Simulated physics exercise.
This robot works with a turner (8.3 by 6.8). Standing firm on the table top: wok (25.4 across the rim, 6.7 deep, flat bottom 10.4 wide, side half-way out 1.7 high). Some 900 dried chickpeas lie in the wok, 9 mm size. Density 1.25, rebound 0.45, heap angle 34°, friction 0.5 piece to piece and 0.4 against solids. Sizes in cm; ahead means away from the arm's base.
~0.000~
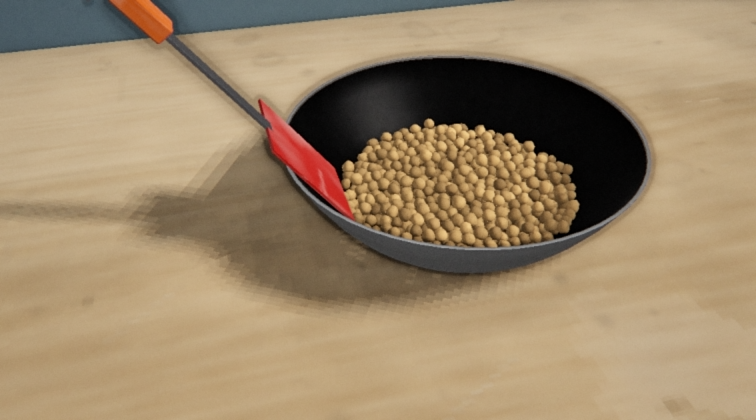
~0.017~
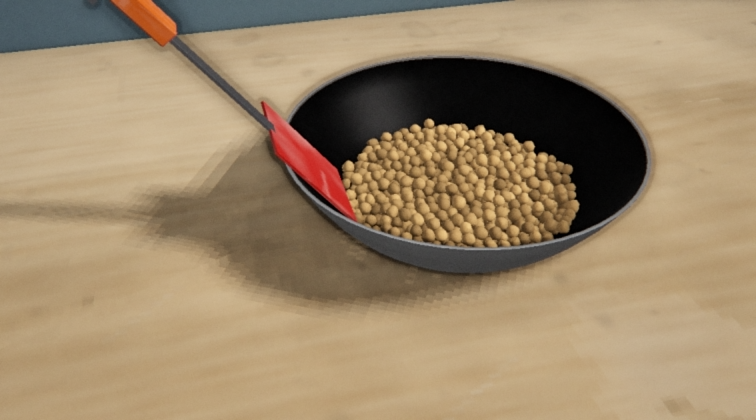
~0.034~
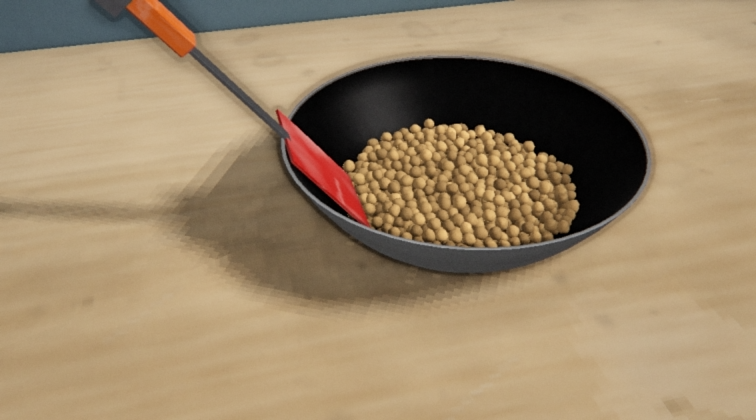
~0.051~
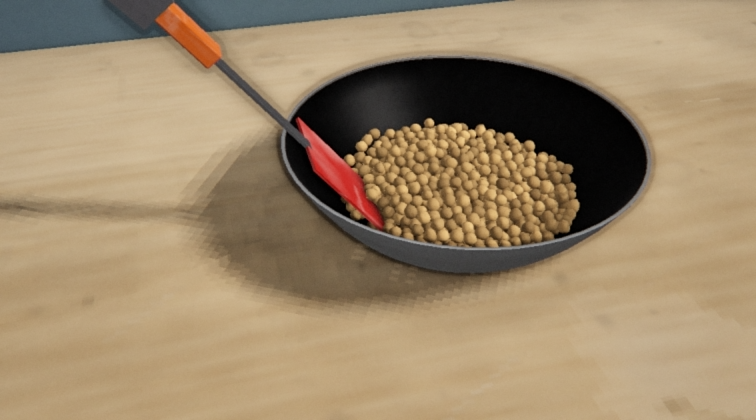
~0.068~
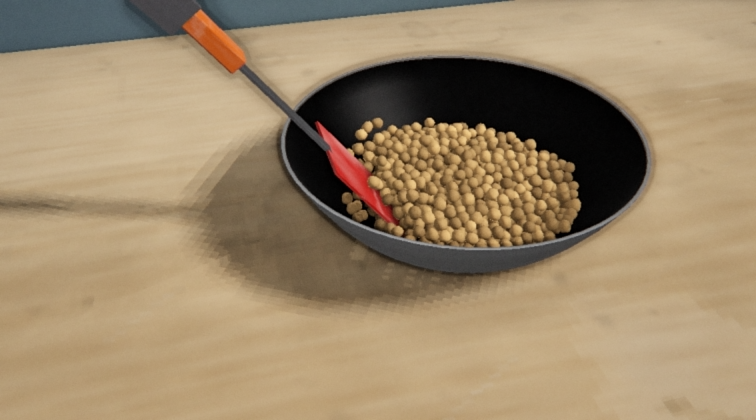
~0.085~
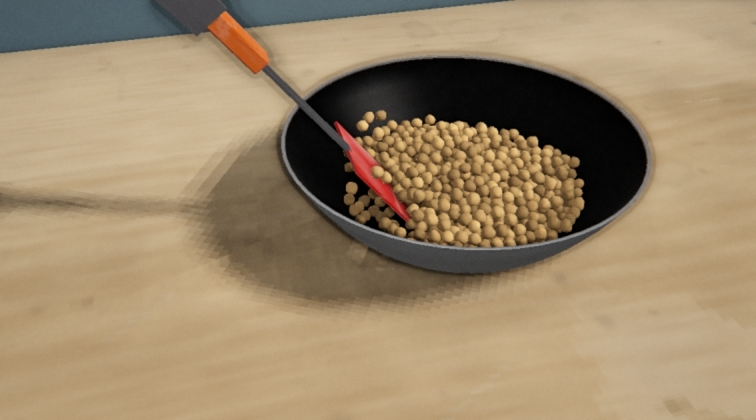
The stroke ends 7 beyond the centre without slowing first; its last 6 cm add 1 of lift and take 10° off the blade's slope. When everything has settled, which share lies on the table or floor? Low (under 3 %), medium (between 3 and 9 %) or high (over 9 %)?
Share on the table or floor: Medium (between 3 and 9 %).
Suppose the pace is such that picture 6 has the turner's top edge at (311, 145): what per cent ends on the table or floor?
About 0 per cent.
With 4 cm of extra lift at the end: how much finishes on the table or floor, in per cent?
Some 15 per cent.
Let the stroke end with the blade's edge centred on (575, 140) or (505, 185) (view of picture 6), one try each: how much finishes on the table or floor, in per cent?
Some 30 and 0 per cent.
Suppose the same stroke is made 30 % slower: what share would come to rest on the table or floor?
Then about 0 per cent.
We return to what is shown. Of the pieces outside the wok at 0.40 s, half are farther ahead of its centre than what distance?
Some 16 cm.
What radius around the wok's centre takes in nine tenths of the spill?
Some 30 cm.
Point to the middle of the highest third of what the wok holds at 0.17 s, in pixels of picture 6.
At about (518, 155).
By 0.13 s, sloping 53°, highest piece 8 above the table; 900 in the wok.
By 0.17 s, sloping 49°, highest piece 8 above the table; 900 in the wok.
By 0.40 s, sloping 43°, highest piece 7 above the table; 853 in the wok, 39 on the table or floor, 8 on the blade or in flight.
By 1.45 s, sloping 43°, highest piece 7 above the table; 853 in the wok, 47 on the table or floor.
Final count, 853 in the wok, 47 on the table or floor. That is 5 % on the table or floor.
